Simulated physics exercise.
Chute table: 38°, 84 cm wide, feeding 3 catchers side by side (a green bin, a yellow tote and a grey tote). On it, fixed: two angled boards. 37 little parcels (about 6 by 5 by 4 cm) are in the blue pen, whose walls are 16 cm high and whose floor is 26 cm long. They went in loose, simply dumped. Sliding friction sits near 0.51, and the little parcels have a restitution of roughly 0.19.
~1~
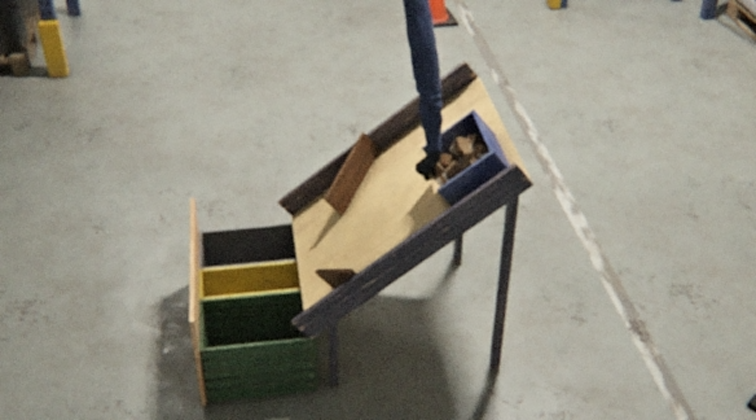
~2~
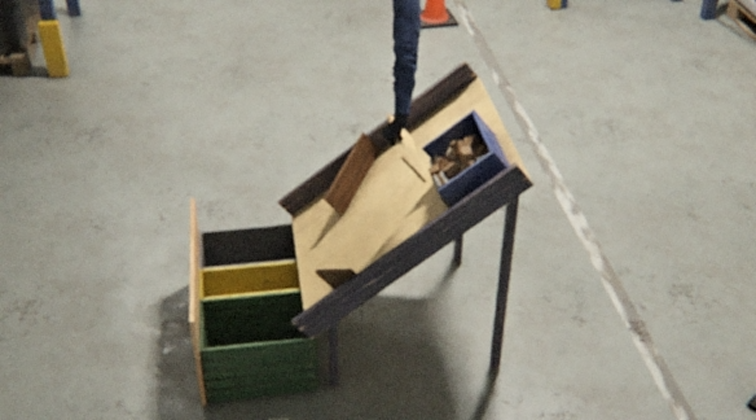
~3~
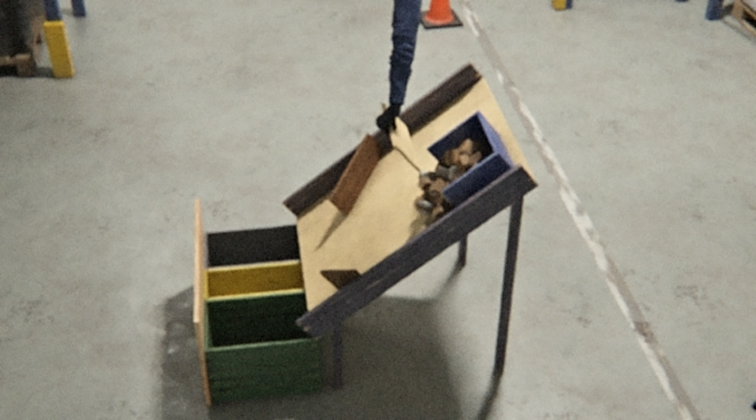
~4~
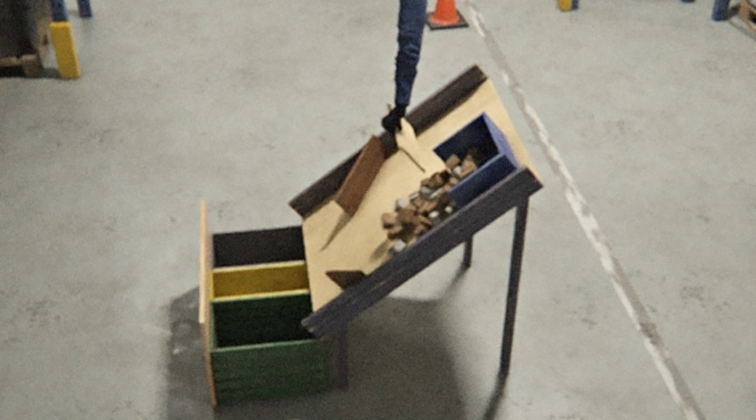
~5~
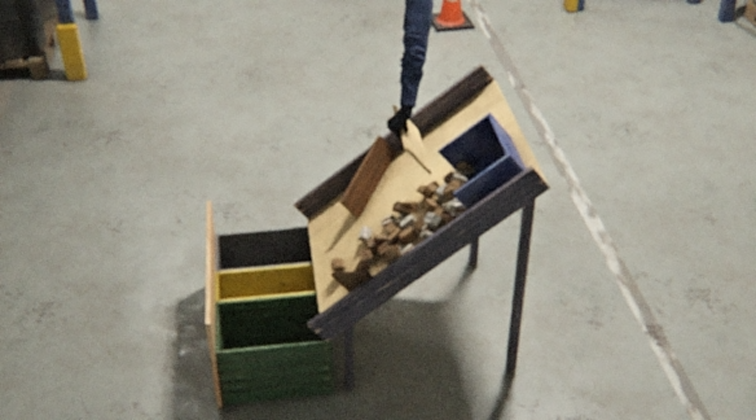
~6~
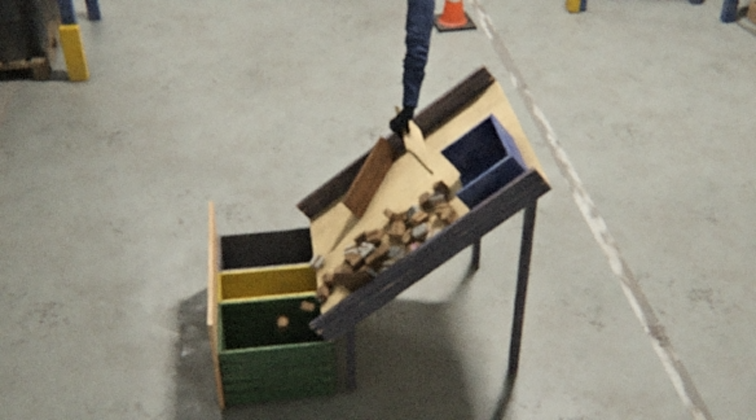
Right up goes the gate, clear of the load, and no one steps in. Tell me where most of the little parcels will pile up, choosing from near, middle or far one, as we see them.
Most of them pile up in the one closest to us.
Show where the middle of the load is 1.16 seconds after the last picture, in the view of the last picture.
Estimated centre in the last picture: (262, 351).
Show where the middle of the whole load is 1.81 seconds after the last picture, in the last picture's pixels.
The middle lies near (263, 351).
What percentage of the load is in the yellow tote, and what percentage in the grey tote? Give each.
The shares come out near 40 and 0 in a hundred.
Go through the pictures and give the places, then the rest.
In the first frame (places track the rim corner closest to us here; the camera pans a little), blue pen (490, 153); green bin (203, 349); all still inside.
The second frame shows blue pen (491, 153).
The third frame shows blue pen (495, 154); 12 out, the lowest parcel at (428, 199).
The fourth frame shows blue pen (501, 155); 23 out, the lowest parcel at (396, 248).
The fifth frame shows blue pen (507, 156); 33 out, the lowest parcel at (338, 266).
The sixth frame shows blue pen (509, 157); green bin (221, 353); 37 out, the lowest parcel at (282, 324).
Then, 0.29 s after the last picture, 6 in the green bin, 5 in the yellow tote, 20 on the slope and 6 in the air.
Then, 0.65 s after the last picture, 17 in the green bin, 15 in the yellow tote and 5 on the slope.
Then, 1.16 s after the last picture, 20 in the green bin, 15 in the yellow tote and 2 on the slope.
Final count (1.81 s after the last picture), 21 in the green bin, 15 in the yellow tote and 1 on the slope.
